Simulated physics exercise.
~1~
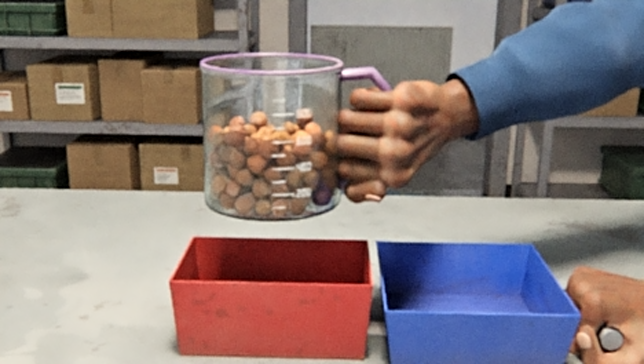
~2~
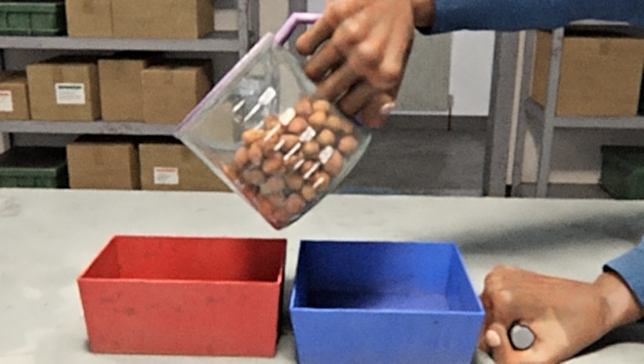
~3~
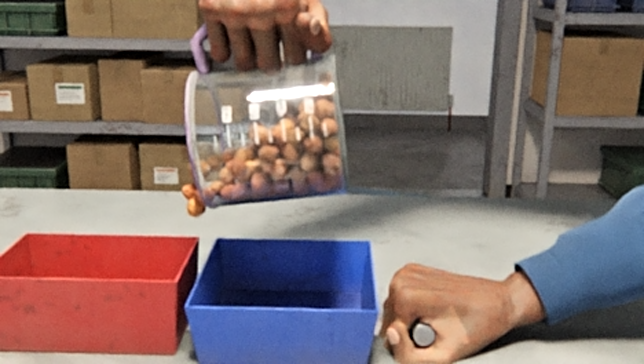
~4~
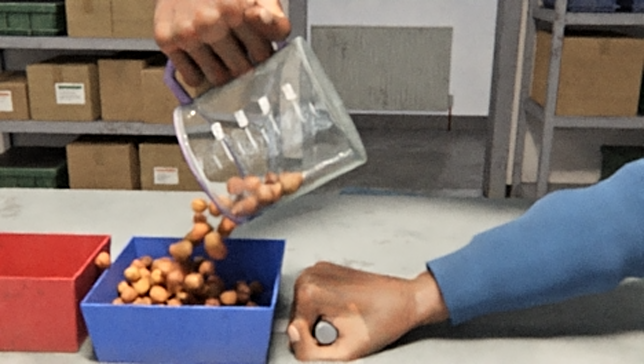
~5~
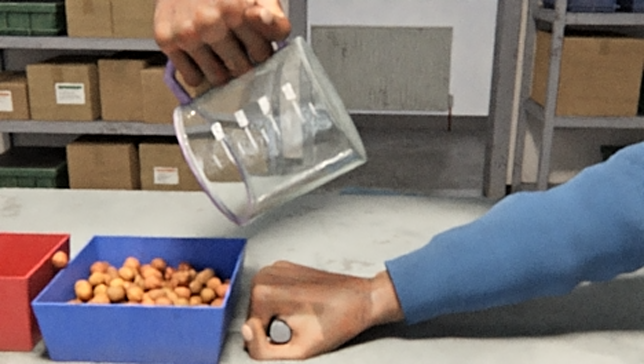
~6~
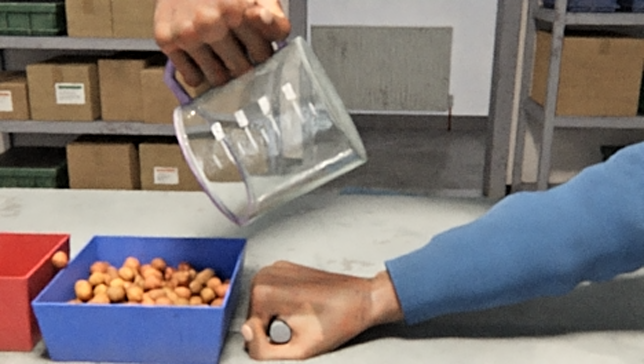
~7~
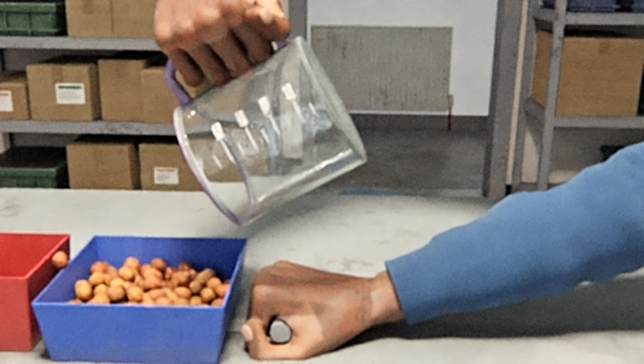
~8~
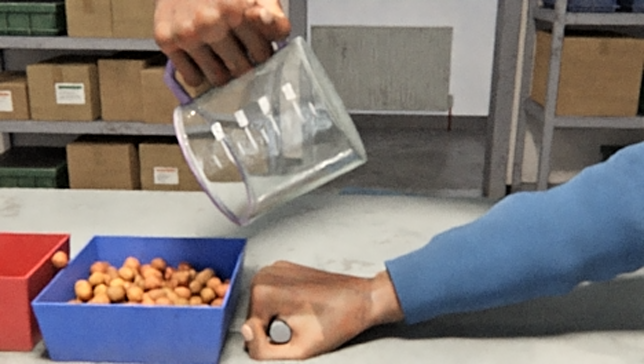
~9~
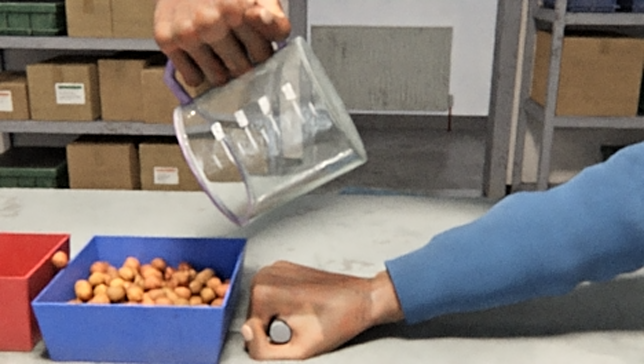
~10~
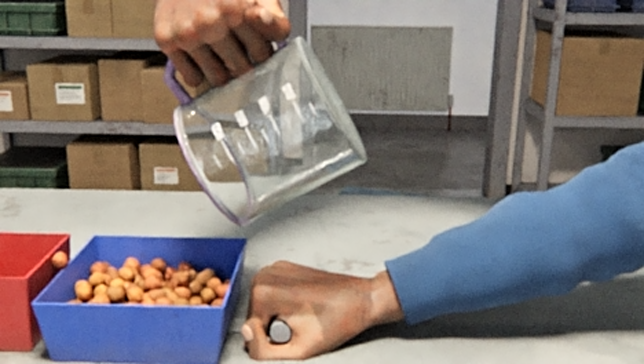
In a storeroom with shelves of cardboard boxes behind, a still camera looks across a pale grey table. A hand holds a clear jug with a purple rim and handle, full of hazelnuts, above a red tin on the left and a blue tin on the right. The tins slide left together as the jug tips, while another hand, clutching a small round object, moves along beside them. Nuts begin spilling over the rim, then pour mostly into the blue tin. The tins stop with the jug empty and still tilted, the blue tin heaped with nuts and a few in the red.
